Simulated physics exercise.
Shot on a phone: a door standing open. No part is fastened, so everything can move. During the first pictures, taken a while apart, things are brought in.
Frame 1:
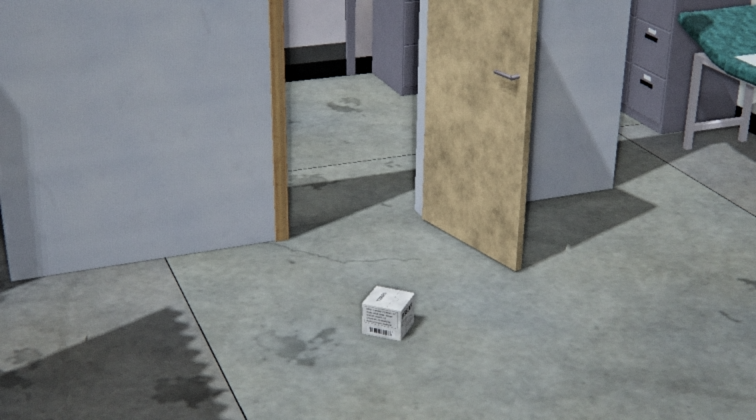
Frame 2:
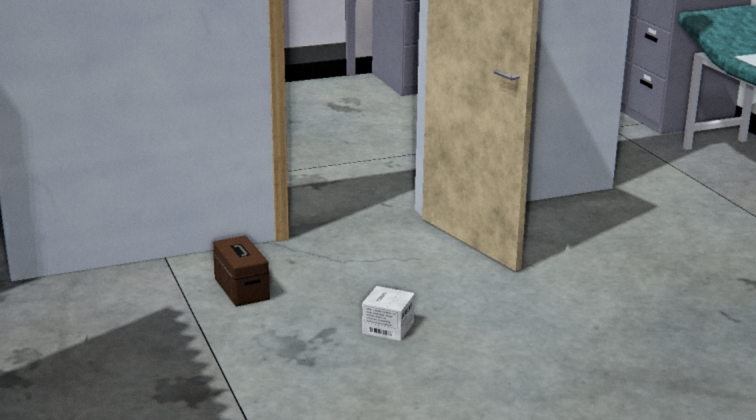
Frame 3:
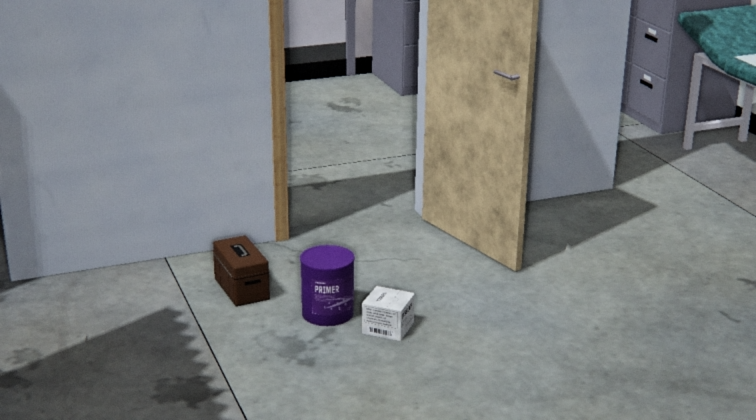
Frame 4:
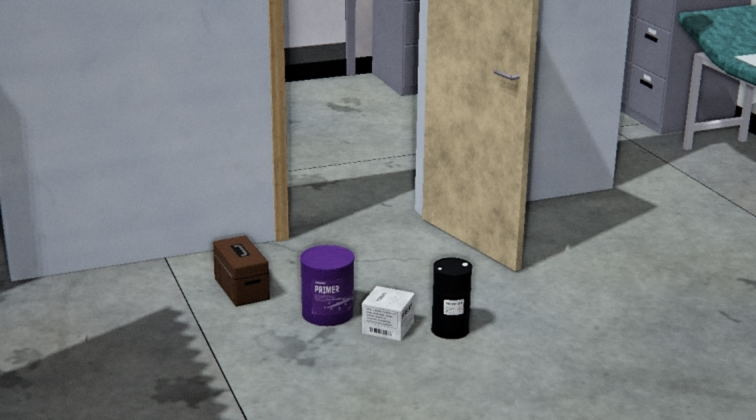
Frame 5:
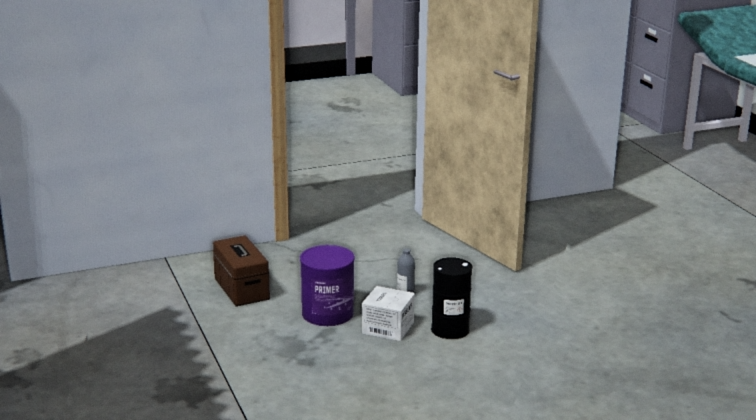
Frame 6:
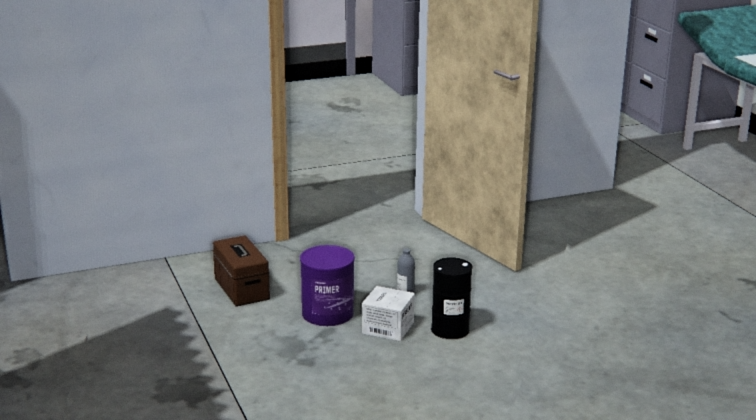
To begin with, a wooden door stands wide open and a white box sits alone on the concrete floor. A brown toolbox appears to its left, then a purple pail between them, a black canister on the right, and finally a grey bottle behind the box, while the door stays still.
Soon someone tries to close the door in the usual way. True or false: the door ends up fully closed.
True.
Then, 0.70 s on from there, door at 82°.
Then, 1.20 s on from there, door at 50°.
Then, 1.70 s on from there, door at 13°.
In the end, door at 0°; all 5 unmoved. At the end, from the last picture's camera, grey bottle near (406, 272).
